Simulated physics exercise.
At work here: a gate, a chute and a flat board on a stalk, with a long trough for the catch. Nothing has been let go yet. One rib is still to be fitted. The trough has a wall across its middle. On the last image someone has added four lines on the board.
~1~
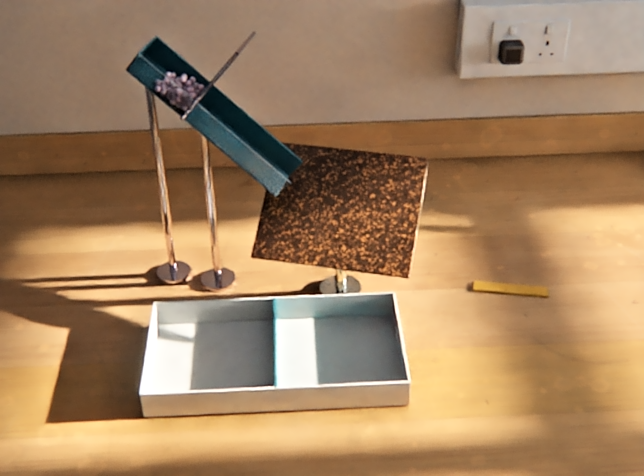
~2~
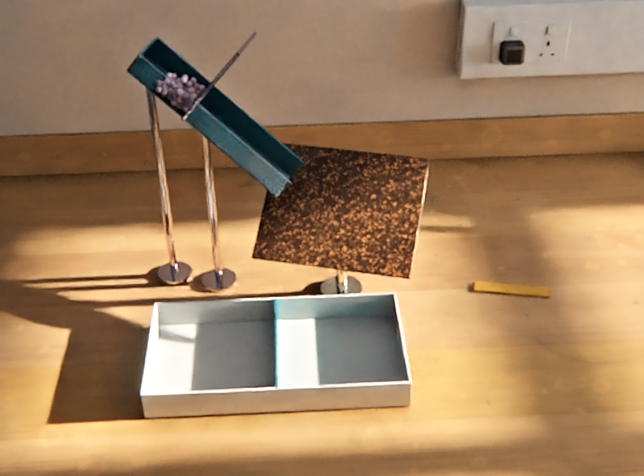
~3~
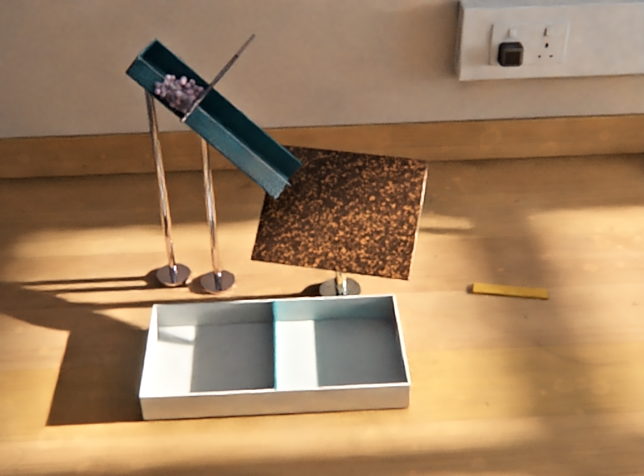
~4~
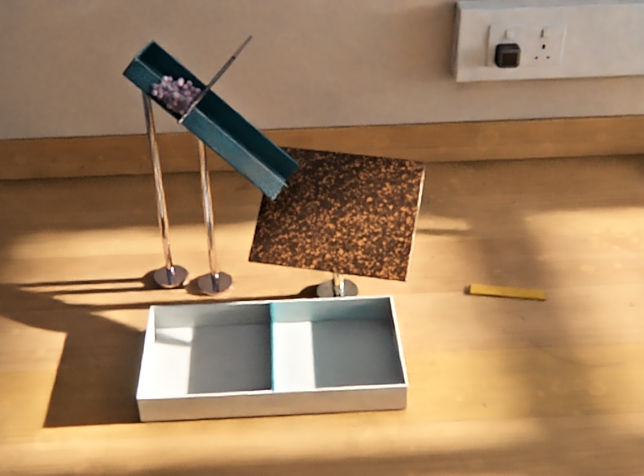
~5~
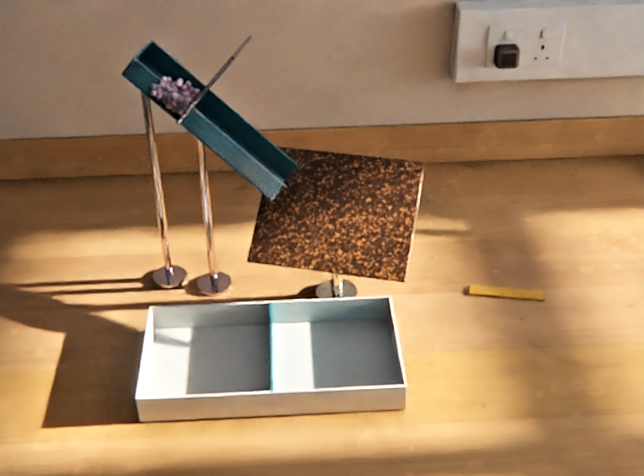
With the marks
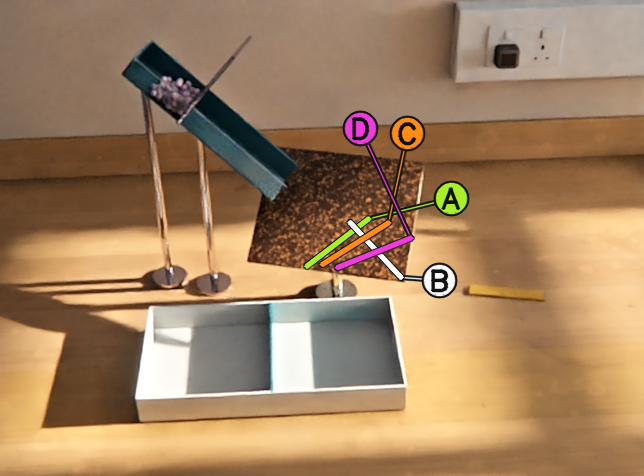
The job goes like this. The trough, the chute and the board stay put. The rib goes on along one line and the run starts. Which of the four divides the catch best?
Take A.
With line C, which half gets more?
More lands on the right.
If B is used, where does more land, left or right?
More lands on the right.
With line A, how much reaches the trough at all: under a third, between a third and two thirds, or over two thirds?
Over two thirds.
On the marked copy, line A from (368, 218) to (306, 266); line B from (350, 222) to (401, 277); line C from (388, 222) to (322, 264); line D from (410, 238) to (337, 267).
Choosing A, of what is caught, about half in the left half, about half in the right.
Choosing B, of what is caught, a stray few in the left half, nearly all in the right.
Choosing C, of what is caught, a small part in the left half, most in the right.
Choosing D, of what is caught, a small part in the left half, nearly all in the right.
